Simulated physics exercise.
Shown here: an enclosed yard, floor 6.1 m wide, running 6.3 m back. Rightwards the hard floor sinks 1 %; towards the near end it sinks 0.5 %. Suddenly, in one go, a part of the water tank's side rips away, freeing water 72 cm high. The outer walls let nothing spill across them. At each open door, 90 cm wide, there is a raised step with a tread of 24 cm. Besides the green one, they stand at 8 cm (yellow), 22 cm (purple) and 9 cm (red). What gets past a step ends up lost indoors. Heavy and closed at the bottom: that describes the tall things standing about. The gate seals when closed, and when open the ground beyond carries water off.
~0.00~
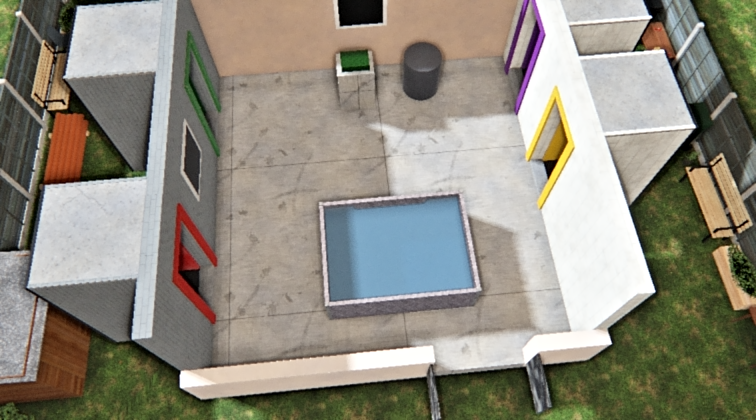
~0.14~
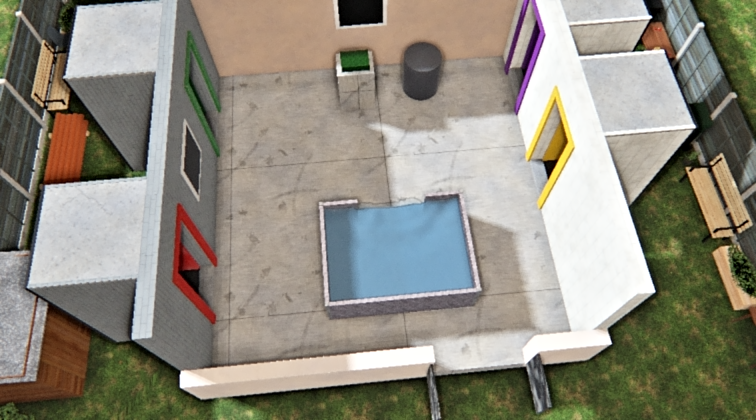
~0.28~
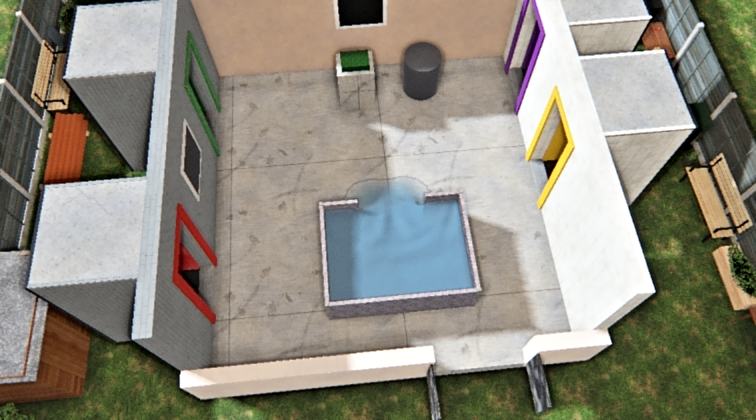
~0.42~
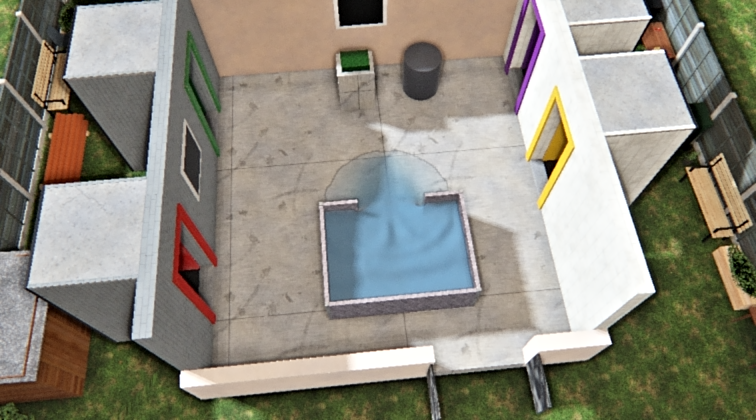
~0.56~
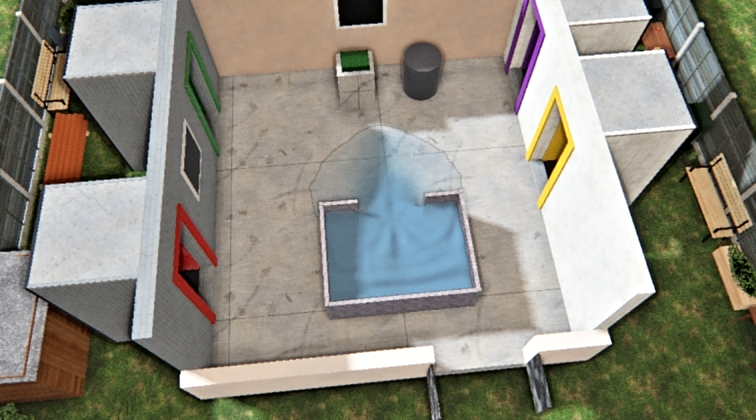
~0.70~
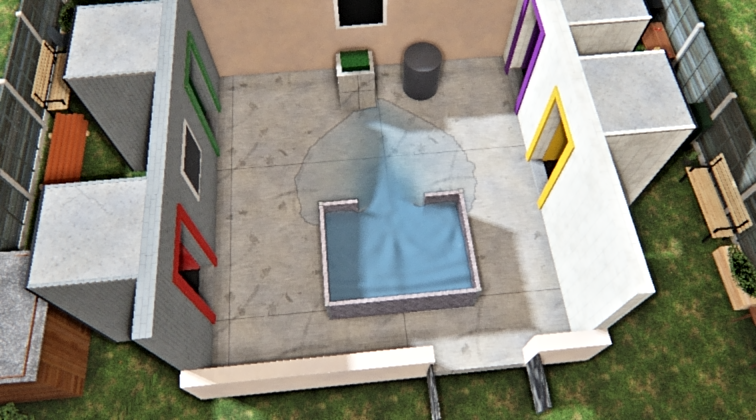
Walled concrete yard with coloured openings, water pouring through a gap in the low tank's far side and fanning across the floor.
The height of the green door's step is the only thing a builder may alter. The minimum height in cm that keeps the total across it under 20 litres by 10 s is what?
It is close to 12.5 cm.
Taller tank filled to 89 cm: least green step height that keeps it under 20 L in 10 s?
A step of about 17 cm does it.
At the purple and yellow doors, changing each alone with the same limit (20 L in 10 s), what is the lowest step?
About 21 cm at purple and 5.5 cm at yellow.
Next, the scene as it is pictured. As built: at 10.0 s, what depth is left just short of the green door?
3.5 cm.
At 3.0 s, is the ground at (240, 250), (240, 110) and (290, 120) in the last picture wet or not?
Listed order - unwetted, soaked through, soaked through.
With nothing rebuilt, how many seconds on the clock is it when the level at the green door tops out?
4.5 s.
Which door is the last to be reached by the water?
The red one.
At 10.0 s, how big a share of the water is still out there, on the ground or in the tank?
Remaining share: Around 92 %.
After 1.4 s water covers 35 % of the floor, deepest (40 cm) near (391, 215); it has not reached the green door.
After 3.0 s water covers 50 % of the floor, deepest (32 cm) near (246, 94); 12 cm at the green door, 1 litre in over its 10 cm step.
After 10.0 s water covers 95 % of the floor, deepest (18 cm) near (566, 344); 3 cm at the green door, 43 litres in over its 10 cm step.
At the green door as built, the water arrived by 2.4 s and peaked near 16 cm at 4.6 s.
With a step of 11.5 cm, 28 litres would have come in within the 10 s; with 13.5 cm, 14 litres. So under 20 litres takes about 12.5 cm.
